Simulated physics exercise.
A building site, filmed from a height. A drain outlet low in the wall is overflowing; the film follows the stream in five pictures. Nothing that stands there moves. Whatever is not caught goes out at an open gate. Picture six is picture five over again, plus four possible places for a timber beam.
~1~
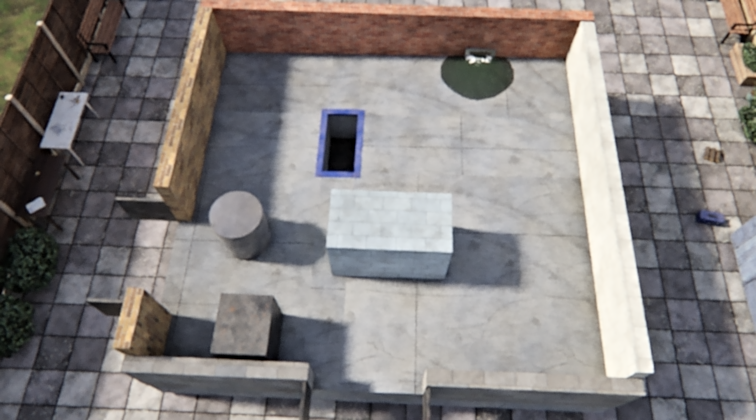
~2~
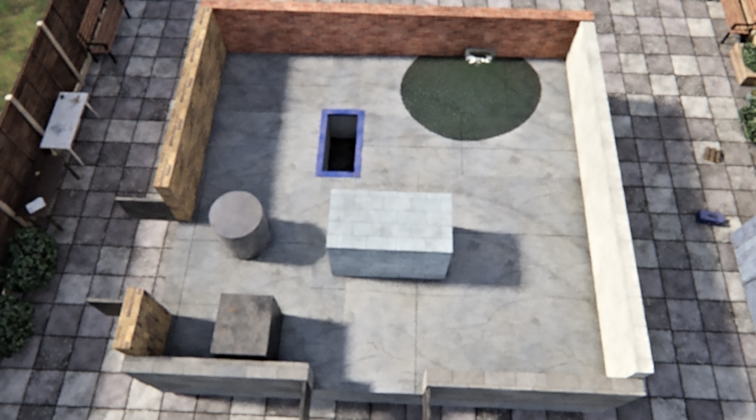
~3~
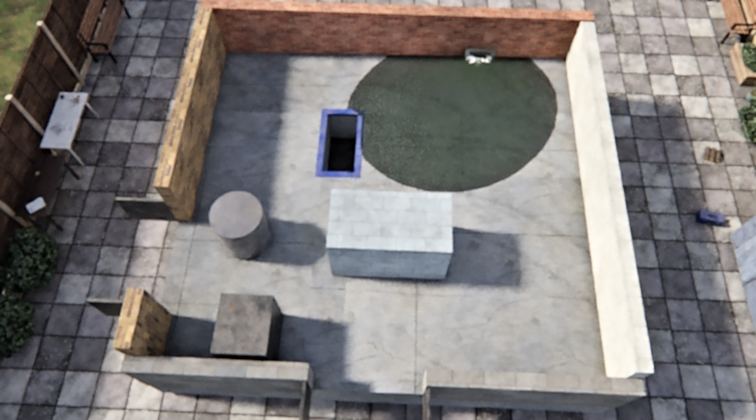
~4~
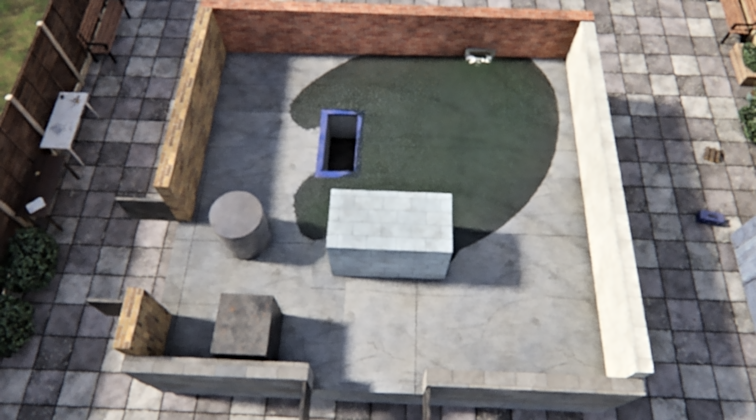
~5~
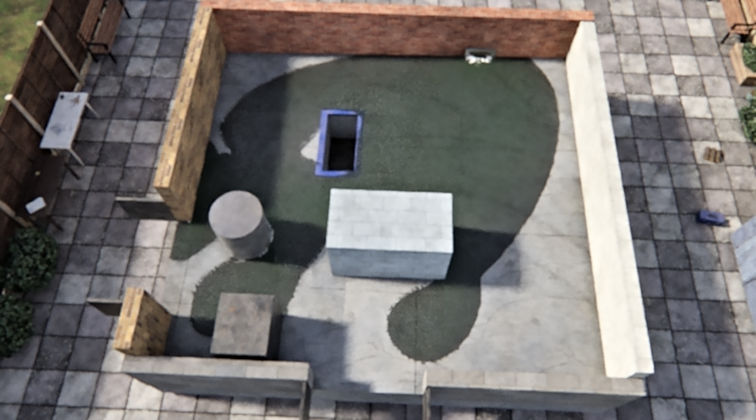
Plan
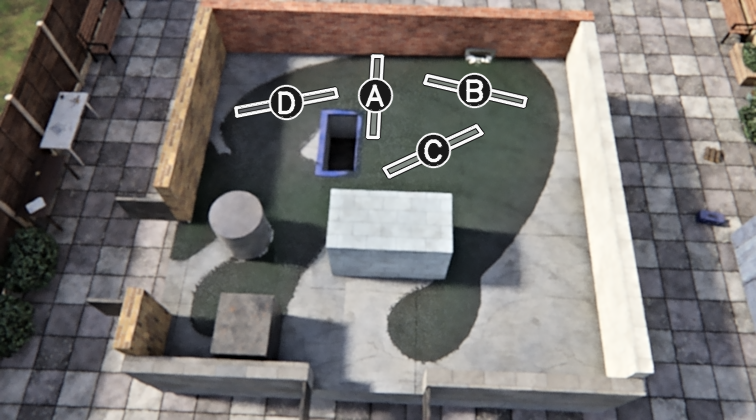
Dark green water spreads over the grey floor of a walled building site, seen from high above. A red brick wall runs along the back beside a small pale outfall, with a blue-edged pit left of centre, a pale block in the middle, and a grey cylinder and dark block at left. The water widens from the outfall, curls around the pit and block, and reaches the cylinder and dark block, while the camera stays still.
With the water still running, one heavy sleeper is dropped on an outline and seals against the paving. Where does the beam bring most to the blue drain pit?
It is C.
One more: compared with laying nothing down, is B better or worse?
Spot B is worse.
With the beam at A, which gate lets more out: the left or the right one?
The left one.
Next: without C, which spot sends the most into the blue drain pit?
It is D.
On the marked copy, A from (372, 137) to (377, 56); B from (426, 79) to (524, 102); C from (386, 172) to (479, 129); D from (236, 111) to (336, 92).
With A, about 15 % of the stream runs into the blue drain pit, about 84 % out by the gates.
With B, about 15 % of the stream runs into the blue drain pit, about 84 % out by the gates.
With C, about 49 % of the stream runs into the blue drain pit, about 51 % out by the gates.
With D, about 33 % of the stream runs into the blue drain pit, about 67 % out by the gates.
